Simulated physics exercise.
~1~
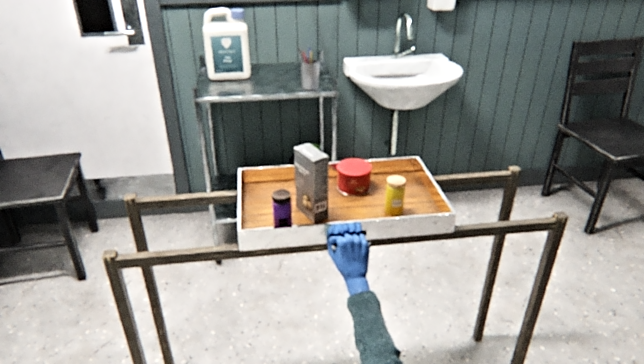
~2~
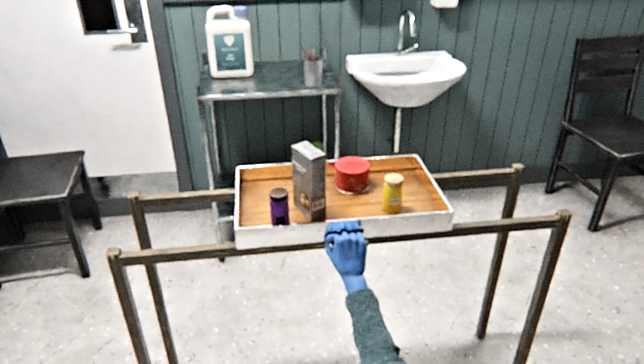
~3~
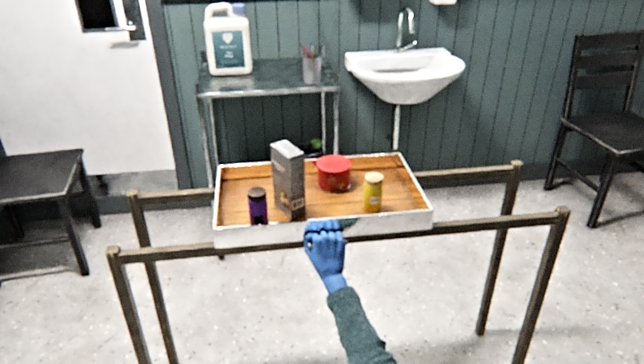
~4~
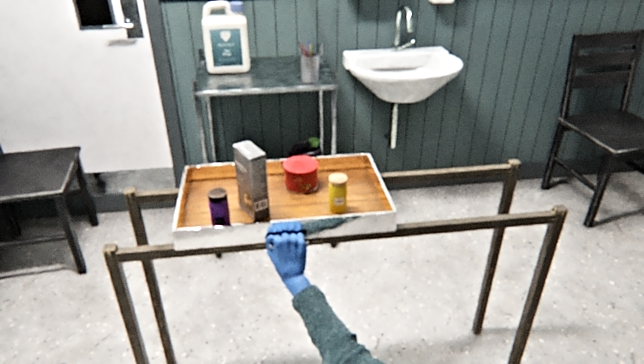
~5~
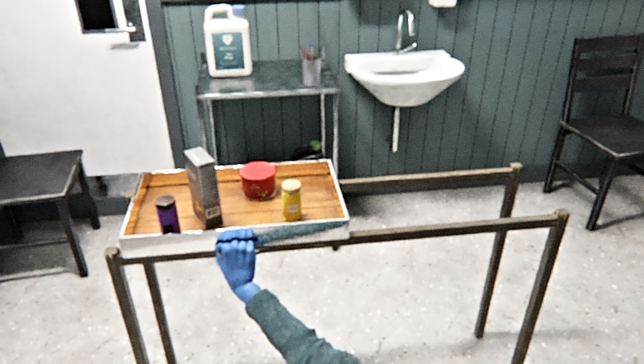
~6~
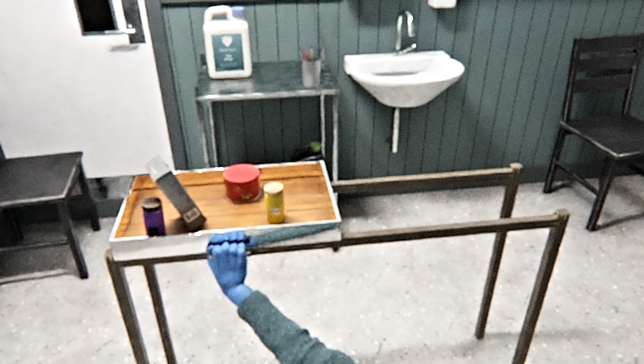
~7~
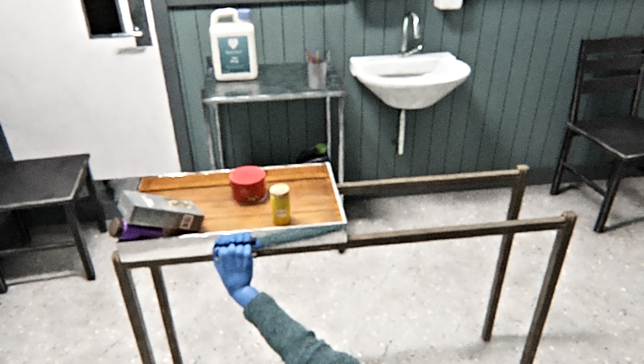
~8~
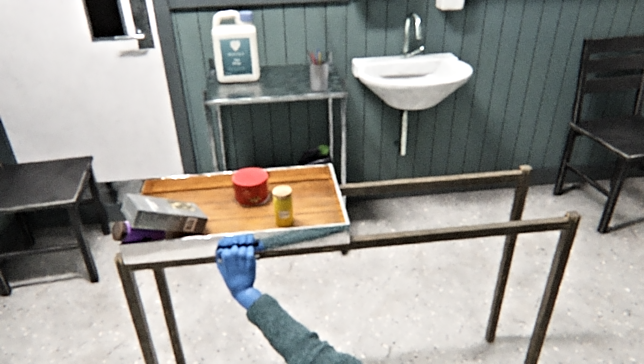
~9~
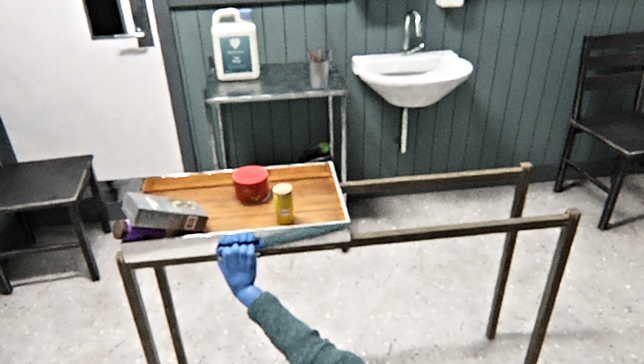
A shallow tray holding a red tub, a yellow shaker, a purple shaker and a grey packet slid left along a metal frame, a blue-gloved hand at its edge, until it stopped and the packet toppled left against the purple shaker, tipping both over.
